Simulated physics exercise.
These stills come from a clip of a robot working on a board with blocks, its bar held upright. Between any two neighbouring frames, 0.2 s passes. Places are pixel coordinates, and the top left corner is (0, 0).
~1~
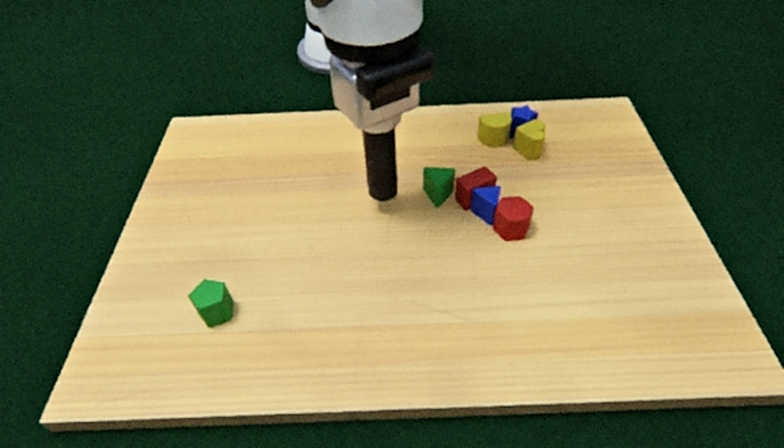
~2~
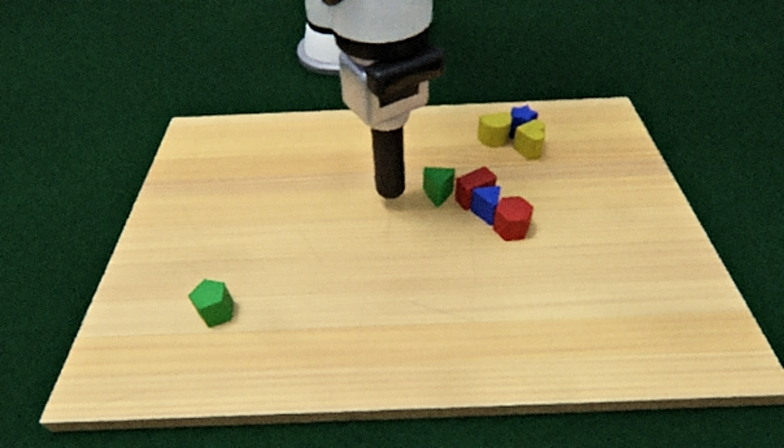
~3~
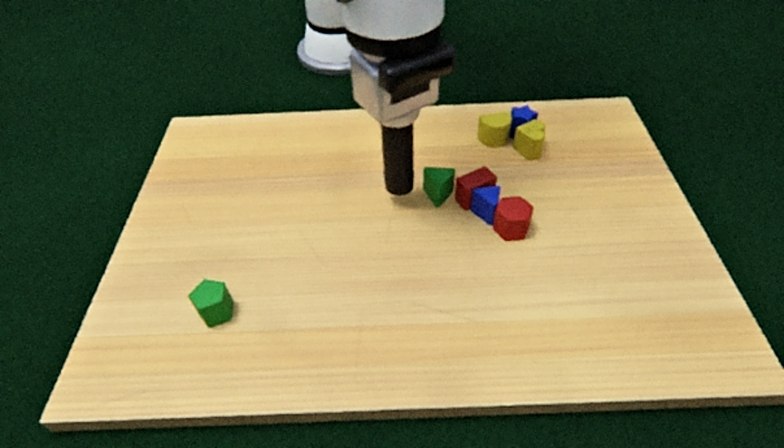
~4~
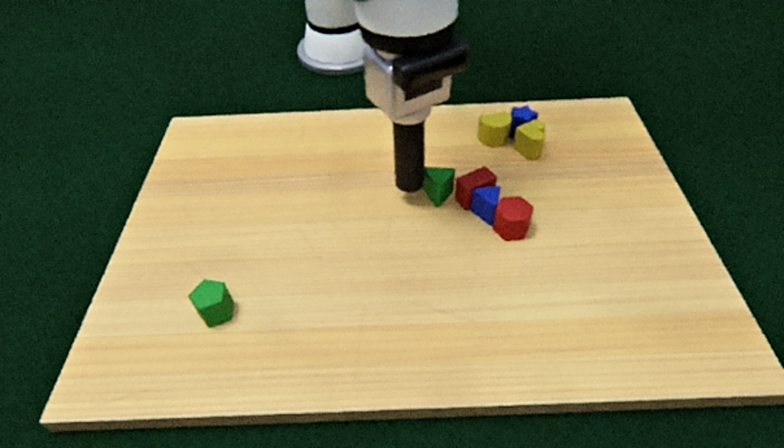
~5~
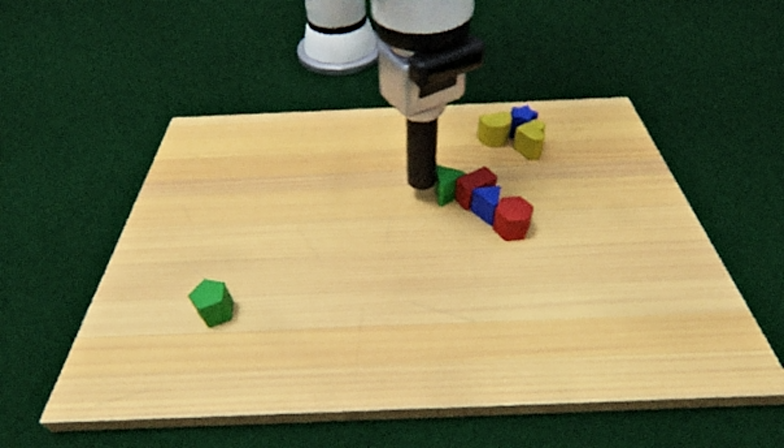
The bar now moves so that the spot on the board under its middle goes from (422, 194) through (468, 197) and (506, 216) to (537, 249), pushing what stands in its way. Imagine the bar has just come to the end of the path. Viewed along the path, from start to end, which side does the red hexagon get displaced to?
My answer: Right.
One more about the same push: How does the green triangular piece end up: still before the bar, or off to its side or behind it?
The bar no longer has it in front.
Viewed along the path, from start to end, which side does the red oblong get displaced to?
The shift is to the left of that direction.
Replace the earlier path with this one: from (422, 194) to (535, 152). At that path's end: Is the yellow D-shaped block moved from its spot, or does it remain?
Put simply, it stays right there.
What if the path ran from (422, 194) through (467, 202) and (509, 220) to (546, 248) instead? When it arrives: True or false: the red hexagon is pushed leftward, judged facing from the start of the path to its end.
It is false.
The first path, step by step. One third of the way, bar at (469, 184); green triangular piece at (494, 170), turned 25° anticlockwise; red oblong at (518, 184), turned 60° clockwise; blue triangular piece at (501, 197), turned 15° clockwise; red hexagon at (523, 212).
Two thirds of the way, bar at (509, 204); green triangular piece at (509, 167), turned 25° anticlockwise; red oblong at (534, 186), turned 85° clockwise; blue triangular piece at (510, 215), turned 25° clockwise; red hexagon at (538, 225), turned 30° anticlockwise.
At the end, bar at (540, 235); green triangular piece at (509, 167), turned 25° anticlockwise; red oblong at (534, 186), turned 85° clockwise; blue triangular piece at (516, 234), turned 85° clockwise; red hexagon at (564, 254), turned 45° anticlockwise.
